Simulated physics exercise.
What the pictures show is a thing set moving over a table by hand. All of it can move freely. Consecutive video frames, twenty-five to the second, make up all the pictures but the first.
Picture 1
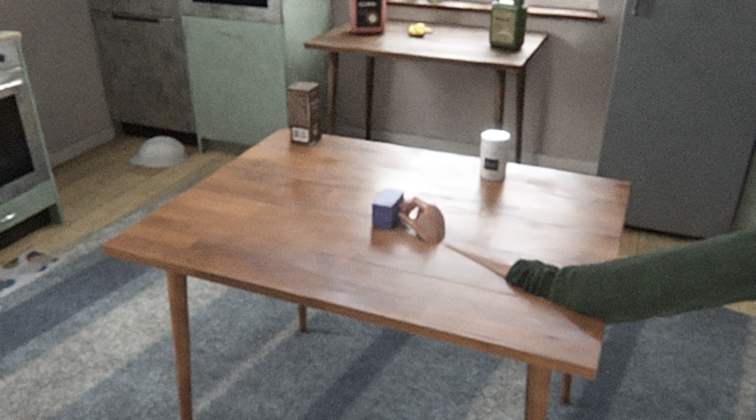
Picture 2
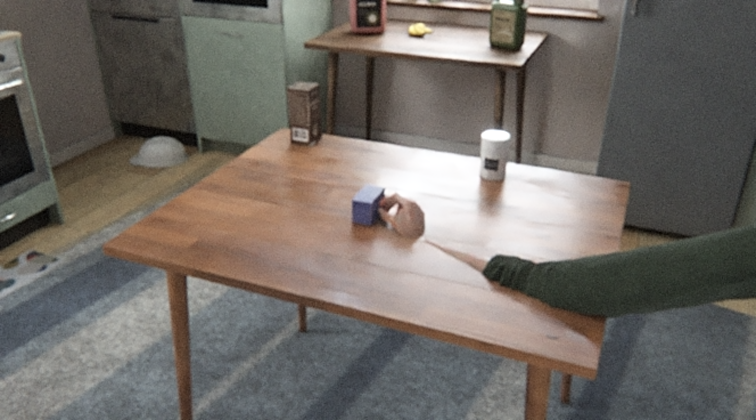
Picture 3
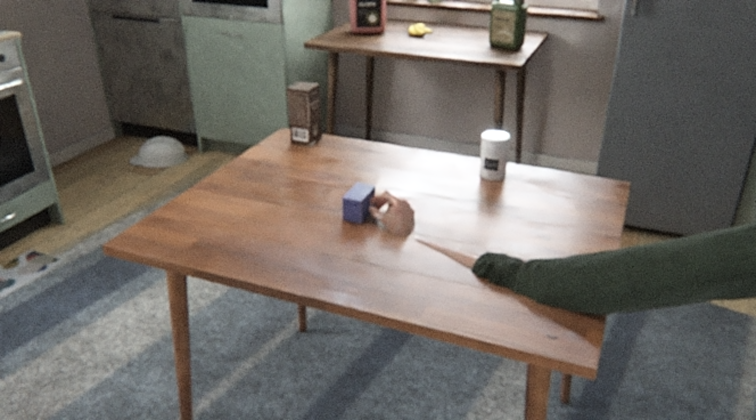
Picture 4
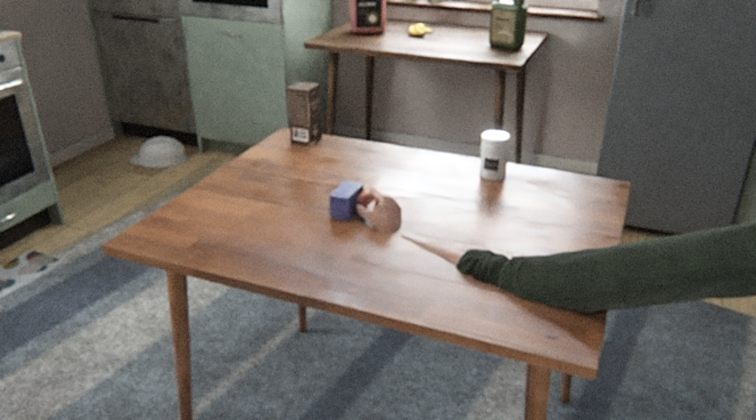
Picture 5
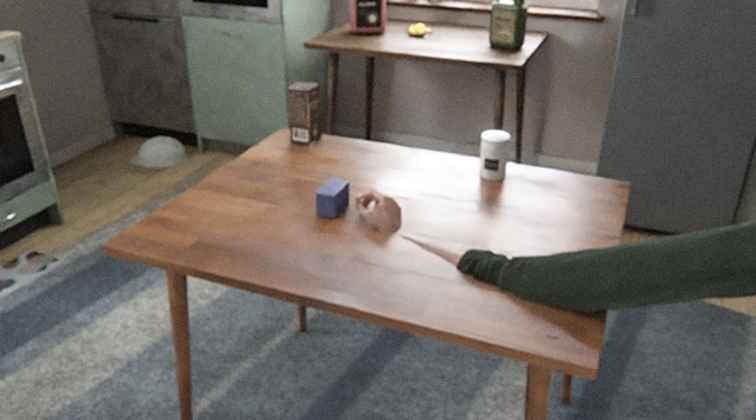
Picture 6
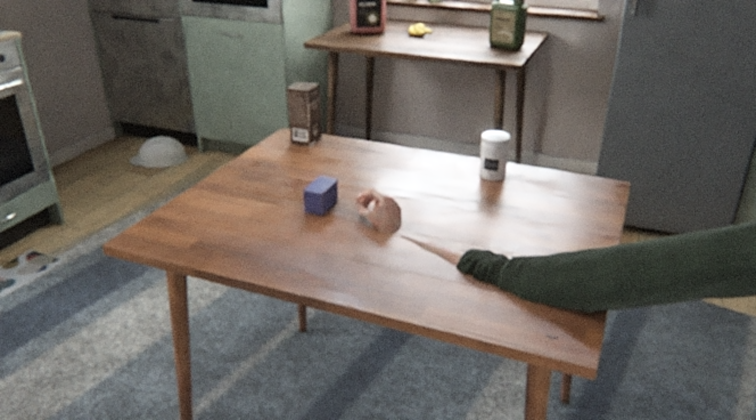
At first, a hand in a dark green sleeve touches a small blue block near the middle of a wooden table. The hand pushes the block to the left across the tabletop. Then the hand stays back while the block slides a little farther left on its own, leaving a gap between them.
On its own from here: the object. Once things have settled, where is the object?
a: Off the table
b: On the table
Answer: B.
Then, 0.10 s later than the last frame, blue block moved about its own width near (299, 191).
Then, 0.20 s later than the last frame, blue block moved well along near (288, 189).
When it is over, moved from the start, blue block. End places, in pixels of the last picture, blue block near (285, 189).
